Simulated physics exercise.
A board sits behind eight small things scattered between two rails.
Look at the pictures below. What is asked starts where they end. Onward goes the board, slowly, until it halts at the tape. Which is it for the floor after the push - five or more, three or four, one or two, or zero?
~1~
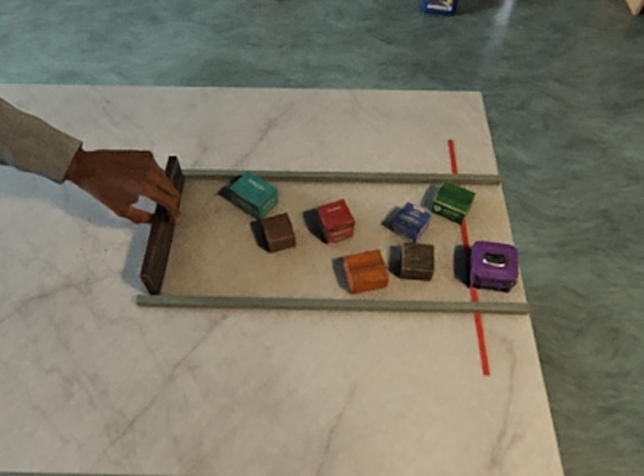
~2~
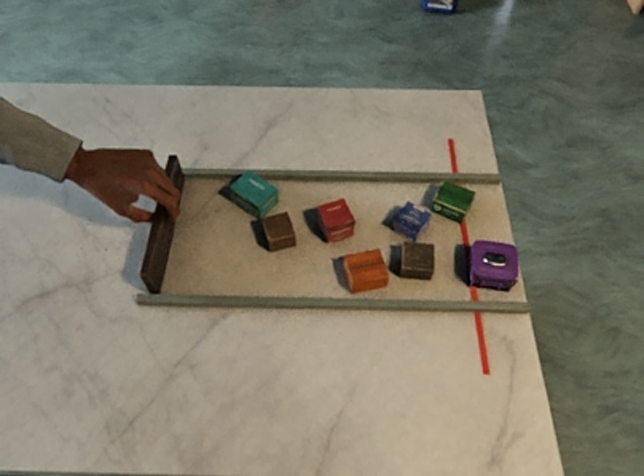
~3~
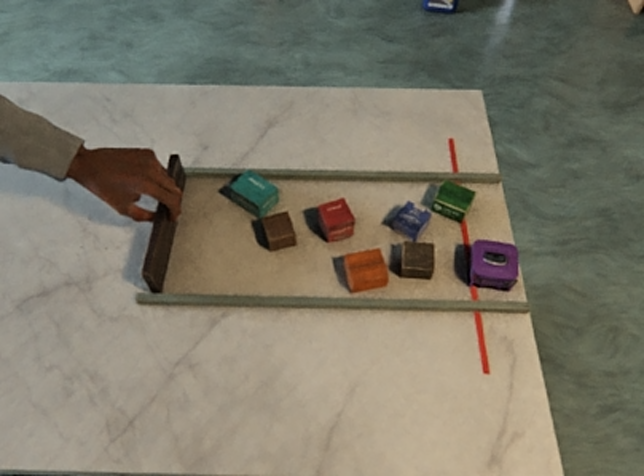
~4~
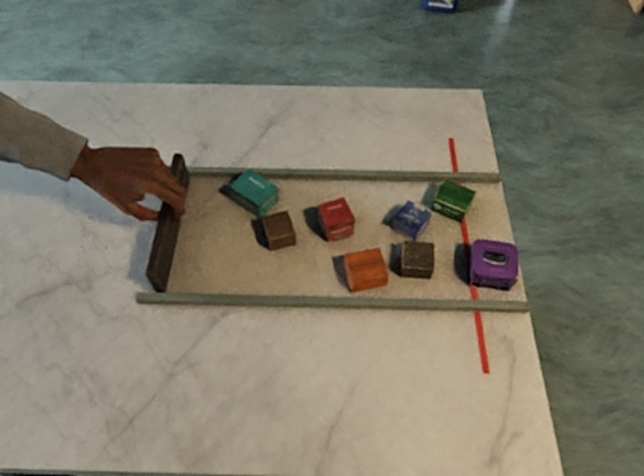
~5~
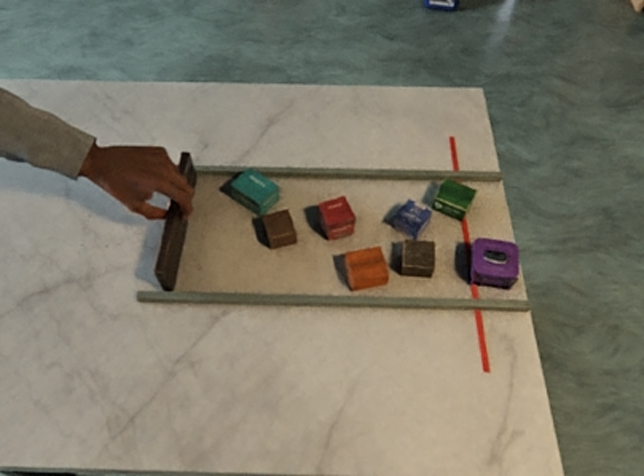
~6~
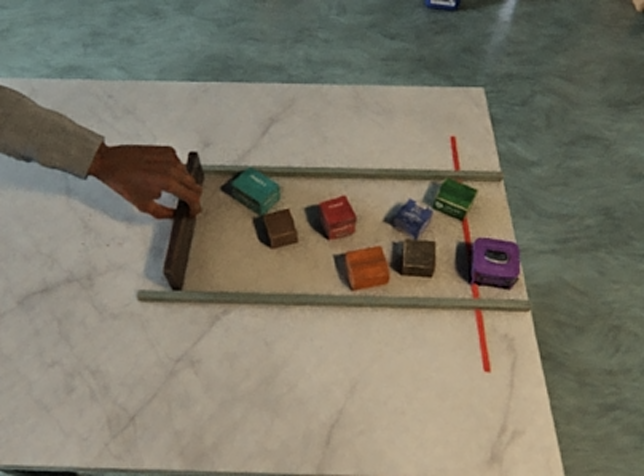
Count them up and three or four have fallen.
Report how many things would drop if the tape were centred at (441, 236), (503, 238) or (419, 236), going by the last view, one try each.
The counts would be 1, 7 and 0.
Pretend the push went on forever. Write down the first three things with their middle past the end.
The purple case, the blue box, the green box.
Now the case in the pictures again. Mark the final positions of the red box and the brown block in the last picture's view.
The red box settles near (512, 224); as for the brown block, near (484, 237).
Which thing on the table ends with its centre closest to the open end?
The one you want is the red box.
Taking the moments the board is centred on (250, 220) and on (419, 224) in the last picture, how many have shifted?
Counting first: 1, next 8.
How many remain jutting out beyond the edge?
Expected count: 1.
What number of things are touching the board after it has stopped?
The count in contact is 3.
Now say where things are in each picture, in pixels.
The first picture shows purple case (492, 267); green box (453, 202); black block (417, 262); board (164, 223); tape (466, 240).
The second picture shows green box (453, 202); orange box (366, 271).
The third picture shows black block (417, 260); blue box (412, 221).
The fourth picture shows purple case (492, 265); board (170, 220).
The fifth picture shows green box (454, 200); turquoise box (255, 192).
The sixth picture shows purple case (493, 263); green box (455, 199); black block (418, 258); board (186, 219); tape (467, 237).
Soon after, none off yet; purple case at rest near (493, 263); green box at rest near (455, 199); black block at rest near (418, 258).
Then, none off yet; purple case at rest near (493, 263); green box at rest near (455, 199); black block moved a little near (435, 257).
At rest, the number that fall off is three or four; fallen, blue box, black block, green box and purple case.
